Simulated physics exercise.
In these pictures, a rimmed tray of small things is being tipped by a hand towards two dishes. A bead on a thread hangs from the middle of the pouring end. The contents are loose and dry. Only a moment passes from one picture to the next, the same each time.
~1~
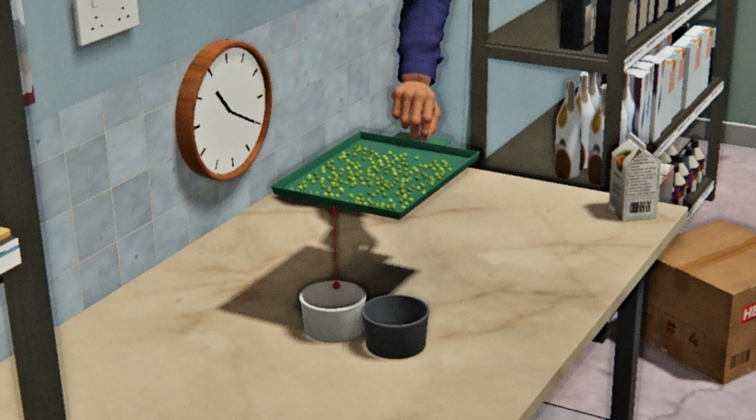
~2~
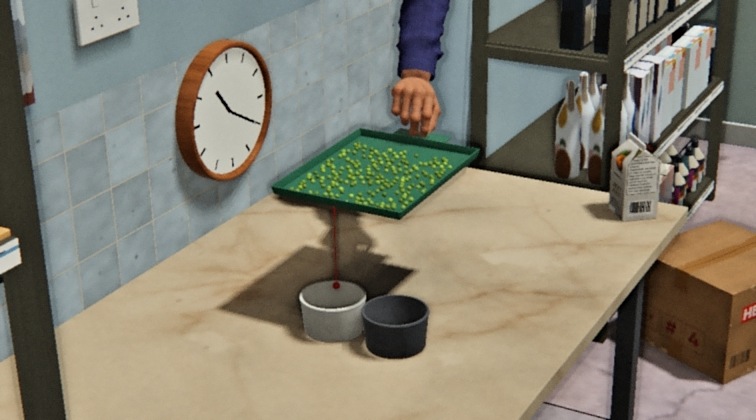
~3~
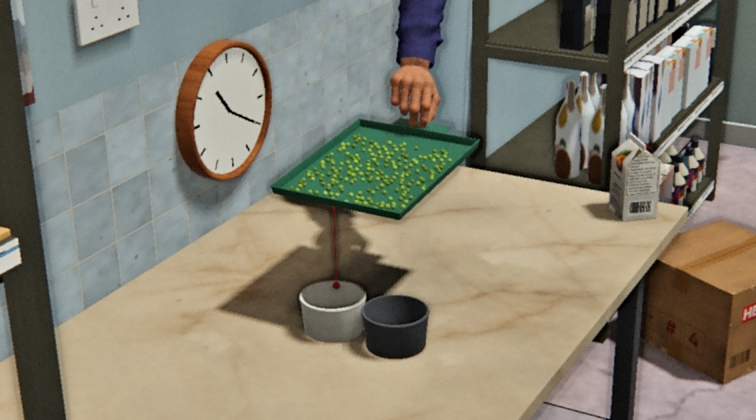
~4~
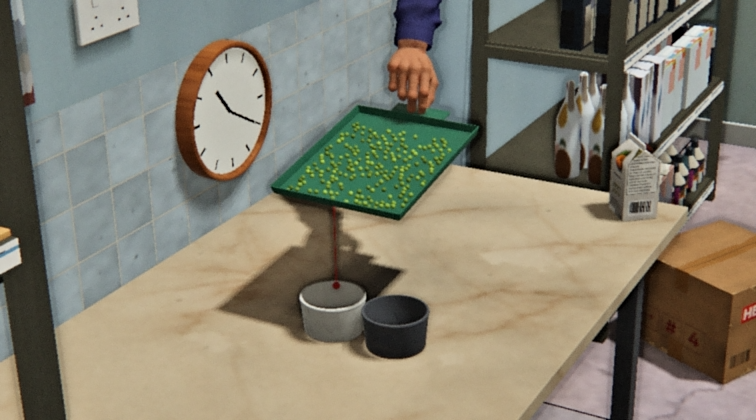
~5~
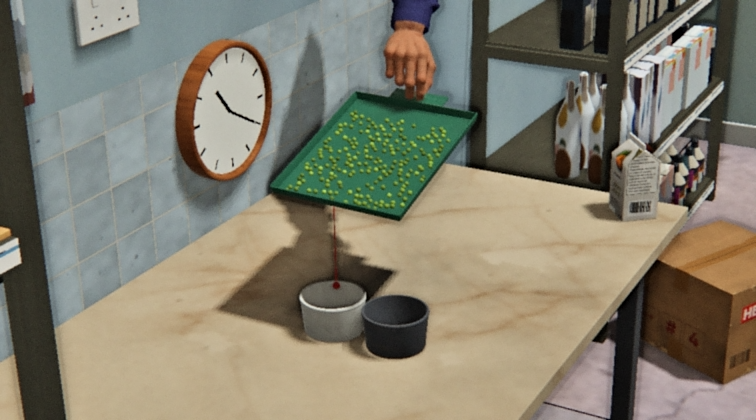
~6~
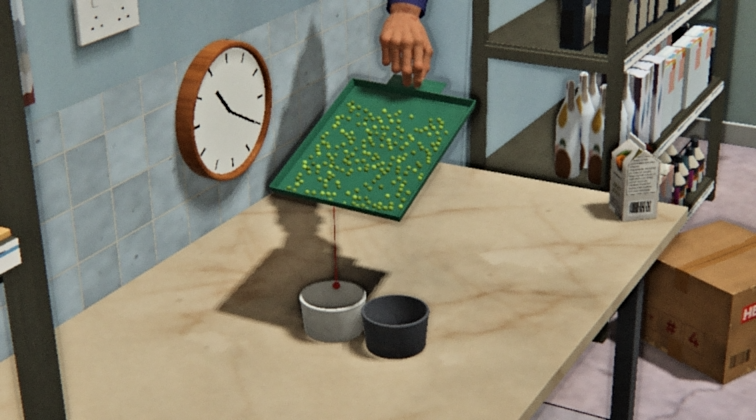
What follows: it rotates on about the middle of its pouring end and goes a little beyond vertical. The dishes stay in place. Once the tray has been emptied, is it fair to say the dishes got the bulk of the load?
No, they got less than half.
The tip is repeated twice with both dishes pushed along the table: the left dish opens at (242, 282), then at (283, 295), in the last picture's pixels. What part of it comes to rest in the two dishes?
I'd say about 30 percent, followed by about 70 percent.
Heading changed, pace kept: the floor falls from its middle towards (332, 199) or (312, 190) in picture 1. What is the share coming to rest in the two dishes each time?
10 % then 0 %, roughly.
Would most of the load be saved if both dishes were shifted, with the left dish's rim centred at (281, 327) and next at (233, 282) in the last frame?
The first place gets a lesser share, the second a lesser share.
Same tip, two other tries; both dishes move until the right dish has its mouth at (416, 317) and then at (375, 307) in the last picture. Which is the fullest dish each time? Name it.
Placement one: The left-positioned dish. Placement two: The right-positioned dish.
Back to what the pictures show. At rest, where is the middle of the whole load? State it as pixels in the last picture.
About (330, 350).
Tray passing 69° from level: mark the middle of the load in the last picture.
Close to (341, 202).
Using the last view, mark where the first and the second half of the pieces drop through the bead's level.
The first part passes (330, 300); everything after passes (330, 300).
Just after the last frame, tray tipped steeply; the larger part on the tray; just a few in the right dish; about a tenth outside both; about a tenth in the air.
A moment on, tray tipped past a quarter turn; roughly a third on the tray; just a few in the right dish; about a tenth in the left dish; roughly a quarter outside both; roughly half in the air.
Further on, tray tipped past a quarter turn; roughly a quarter in the right dish; about a tenth in the left dish; roughly two thirds outside both.
When it is over, tray tipped past a quarter turn; roughly a quarter in the right dish; about a tenth in the left dish; roughly two thirds outside both.
